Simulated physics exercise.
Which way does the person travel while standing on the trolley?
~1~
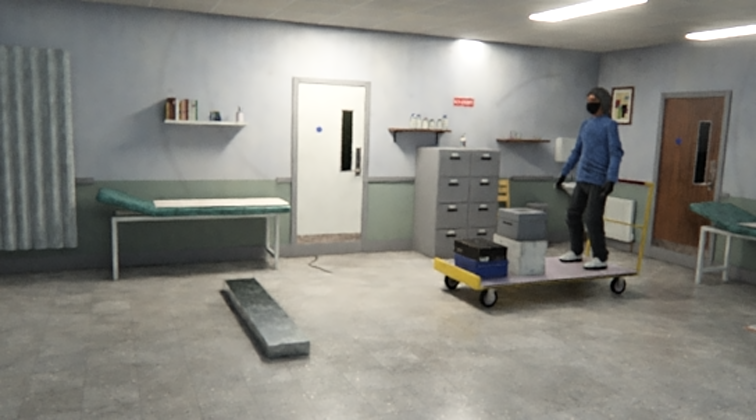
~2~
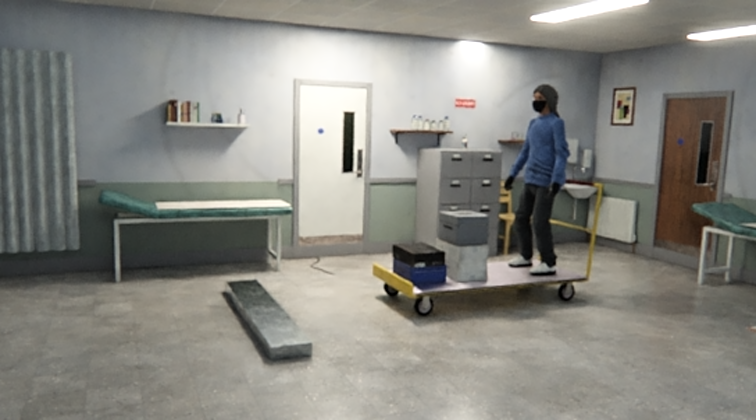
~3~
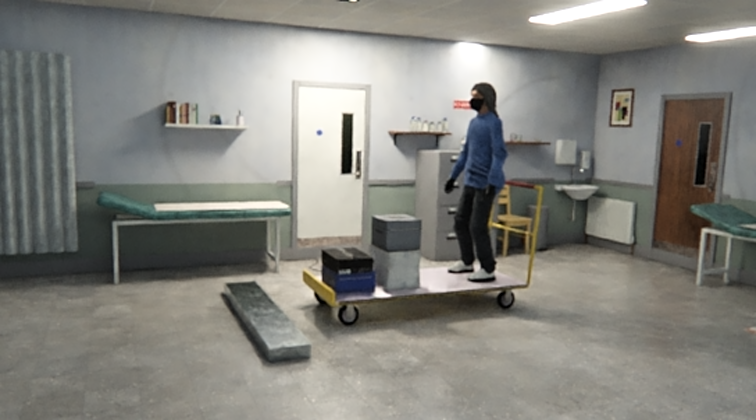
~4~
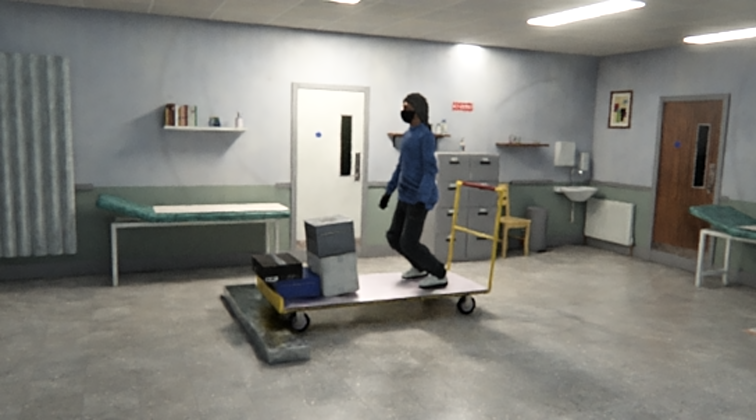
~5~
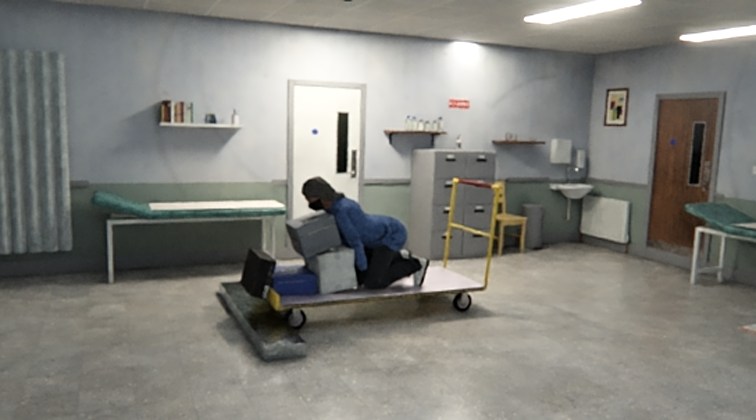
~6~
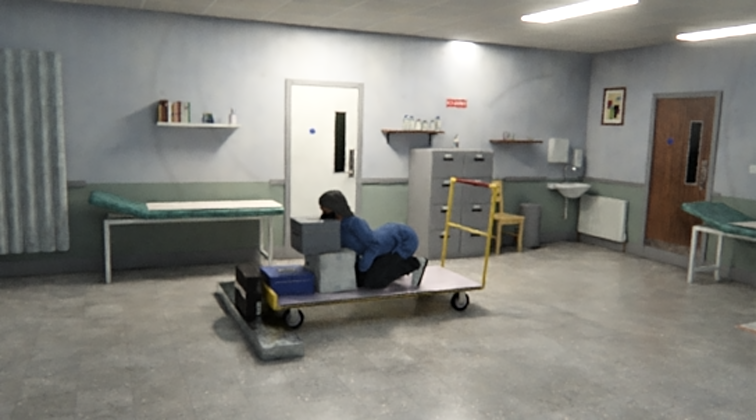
The person travels to the left, riding on the trolley toward the kerb.
